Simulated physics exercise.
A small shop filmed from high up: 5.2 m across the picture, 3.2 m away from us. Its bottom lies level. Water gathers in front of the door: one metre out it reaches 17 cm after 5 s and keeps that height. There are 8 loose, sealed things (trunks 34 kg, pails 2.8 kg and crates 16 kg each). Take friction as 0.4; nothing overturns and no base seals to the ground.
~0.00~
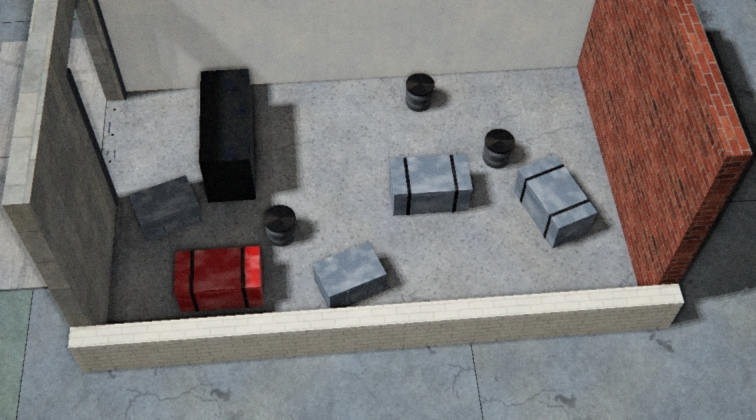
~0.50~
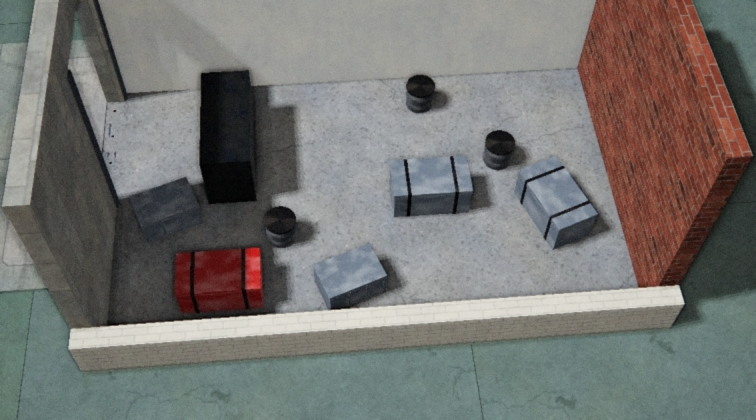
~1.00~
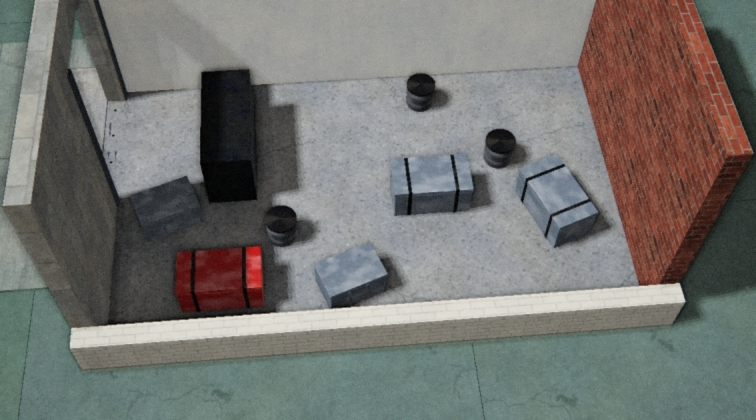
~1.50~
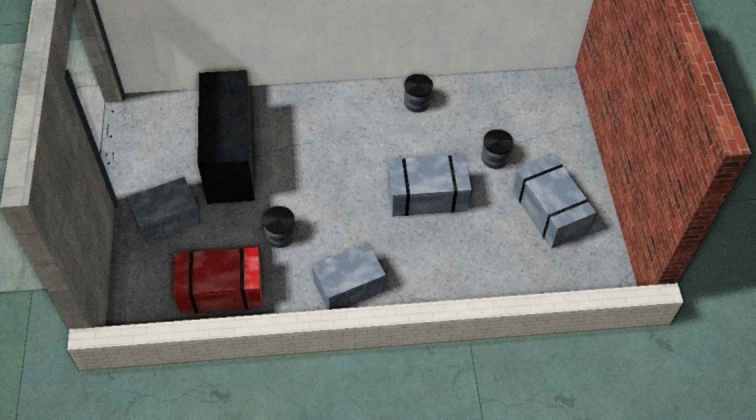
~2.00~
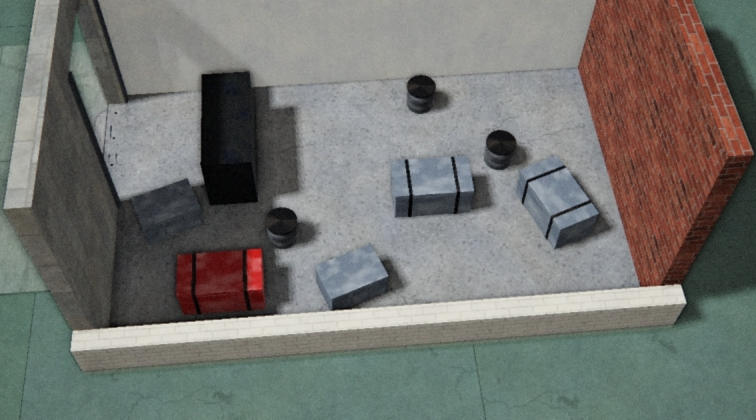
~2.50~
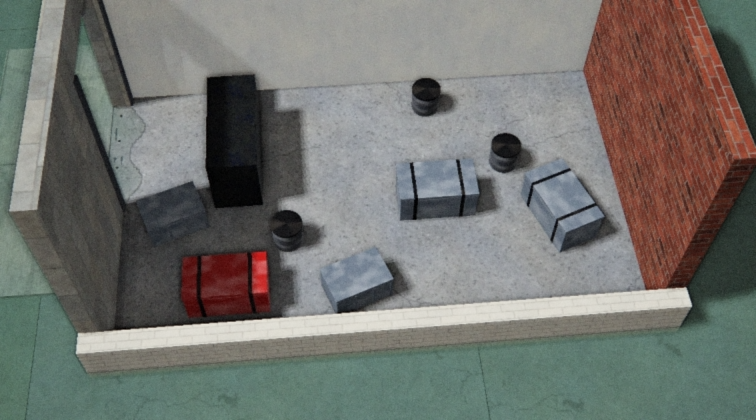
In the video, a small roofless room seen from above holds a red trunk, pale crates, dark pails and a tall black box, all staying in place, while a little water appears on the floor by the door at left.
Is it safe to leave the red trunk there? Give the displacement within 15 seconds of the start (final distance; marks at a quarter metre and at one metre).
The red trunk gets carried off.
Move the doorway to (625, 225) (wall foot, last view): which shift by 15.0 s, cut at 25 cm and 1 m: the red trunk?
Then the red trunk stays put.
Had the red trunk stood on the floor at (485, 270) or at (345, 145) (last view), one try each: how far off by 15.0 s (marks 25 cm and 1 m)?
In that order: It stays put; it stays put.
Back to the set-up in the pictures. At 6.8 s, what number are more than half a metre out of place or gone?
By then 1.
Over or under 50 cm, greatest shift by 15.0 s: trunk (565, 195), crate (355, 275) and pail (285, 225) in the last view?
In turn: Short of it, over, past it.
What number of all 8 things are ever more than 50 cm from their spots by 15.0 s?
6 of them.
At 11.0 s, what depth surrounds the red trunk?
Roughly 8 cm.
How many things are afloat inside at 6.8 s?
At that moment 0.
After 3.5 s the red trunk is near (225, 275), 0.0 m from its start, aground; 0 afloat.
After 6.8 s the red trunk is near (225, 277), 0.0 m from its start, aground; 0 afloat.
After 11.0 s the red trunk is near (347, 291), 1.2 m from its start, aground; 3 afloat.
After 15.0 s the red trunk is near (367, 288), 1.4 m from its start, aground; 5 afloat.
